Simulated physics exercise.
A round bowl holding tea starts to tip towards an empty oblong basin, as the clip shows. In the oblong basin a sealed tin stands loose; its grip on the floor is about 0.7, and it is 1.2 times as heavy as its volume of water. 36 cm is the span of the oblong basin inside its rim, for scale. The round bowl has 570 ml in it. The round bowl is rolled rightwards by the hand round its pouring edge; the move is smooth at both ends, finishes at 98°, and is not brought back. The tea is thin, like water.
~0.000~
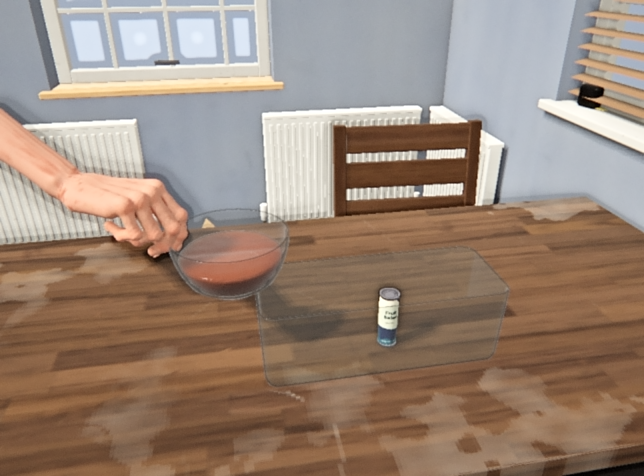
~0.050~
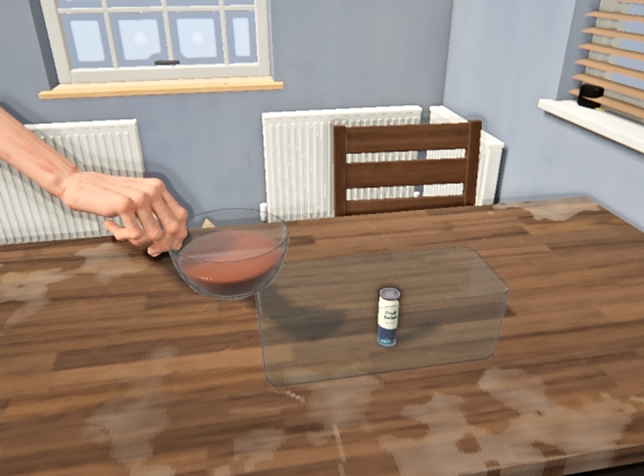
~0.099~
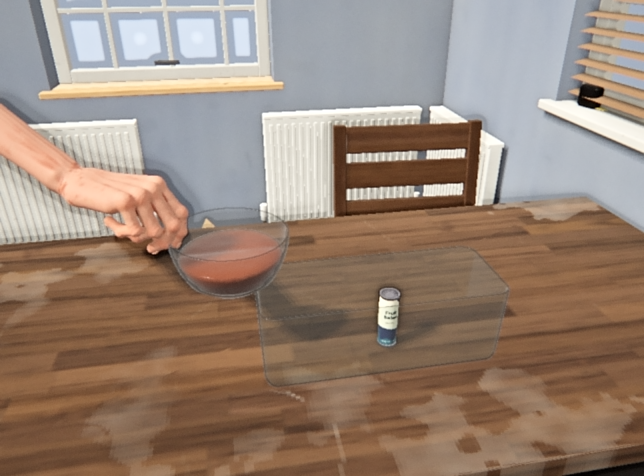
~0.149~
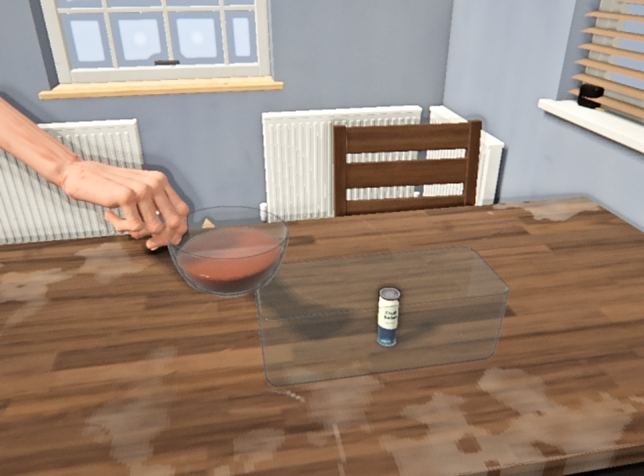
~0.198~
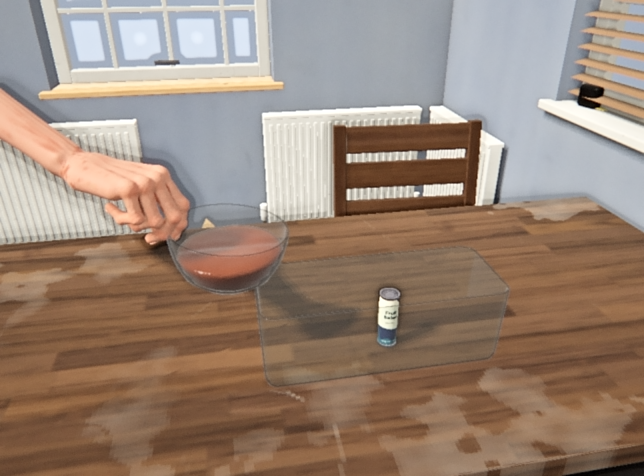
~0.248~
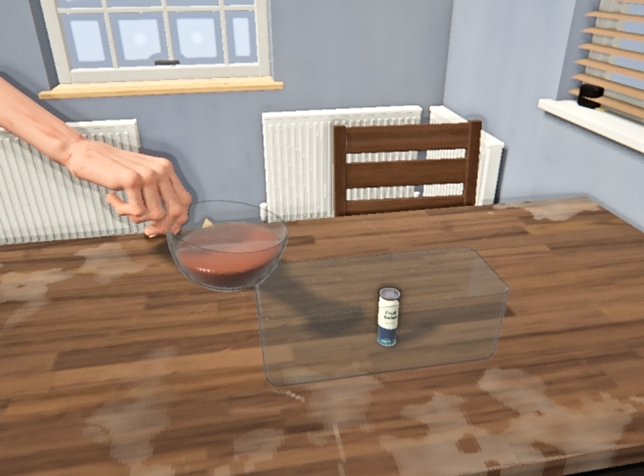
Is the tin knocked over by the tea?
It survives.
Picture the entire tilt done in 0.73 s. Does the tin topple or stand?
The tin tips over.
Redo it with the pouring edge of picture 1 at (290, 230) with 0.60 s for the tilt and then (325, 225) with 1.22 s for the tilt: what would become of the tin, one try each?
Trial 1 - tin tips; trial 2 - tin stays standing.
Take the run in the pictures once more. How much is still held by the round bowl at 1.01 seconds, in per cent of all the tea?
About 10 percent.
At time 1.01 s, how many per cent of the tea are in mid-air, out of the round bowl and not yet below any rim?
Close to 20 per cent.
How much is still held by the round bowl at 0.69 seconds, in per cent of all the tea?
Roughly 74 per cent.
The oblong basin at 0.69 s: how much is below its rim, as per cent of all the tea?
The basin holds roughly 3 in a hundred parts at that moment.
By 0.69 s the tilt is 59° and 73 per cent is still to pour; the tin stands where it began.
By 1.01 s the tilt is 91° and 10 per cent is still to pour; the tin stands where it began.
By 1.35 s the tilt is 98° and 0 per cent is still to pour; the tin stands where it began.
By 1.72 s the tilt is 98° and 0 per cent is still to pour; the tin stands where it began.
At rest the tin stands where it began.
